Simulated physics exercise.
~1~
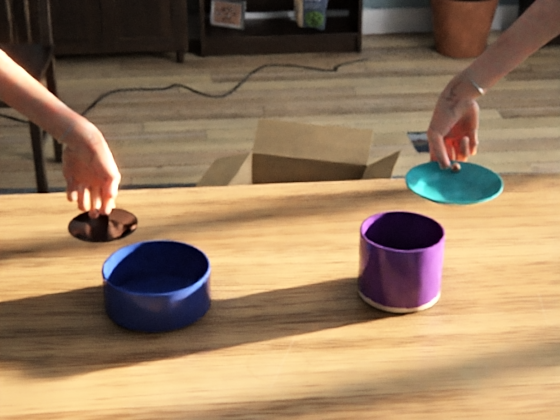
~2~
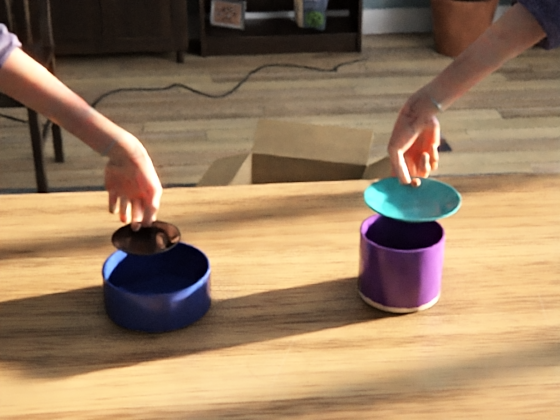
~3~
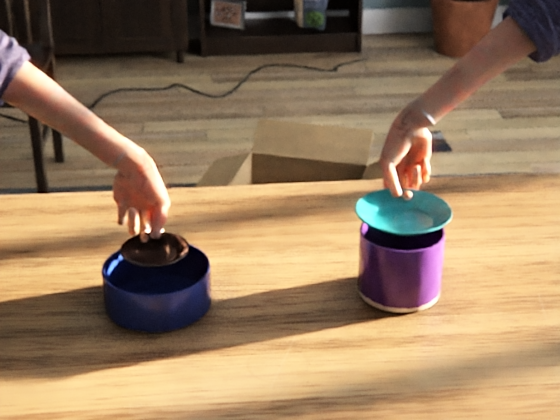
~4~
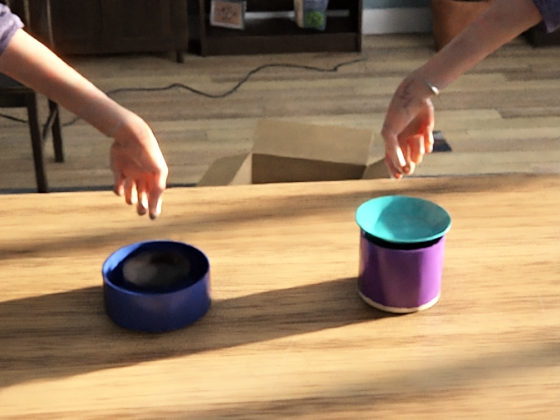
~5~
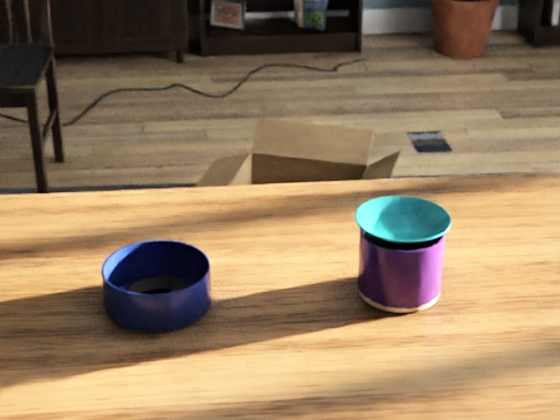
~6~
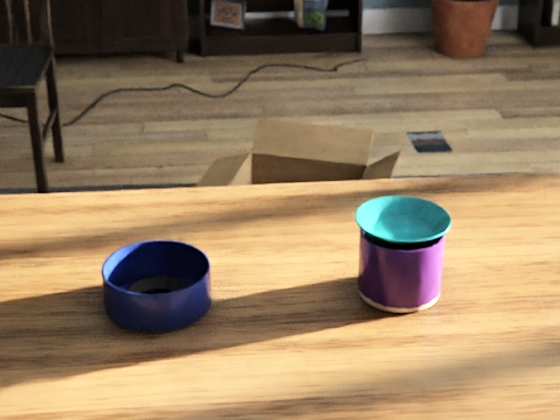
Two hands lowered a black disc over a blue container on the left and a turquoise plate over a purple one on the right, then let go and withdrew. The black disc dropped inside, while the turquoise plate stayed resting on the rim.
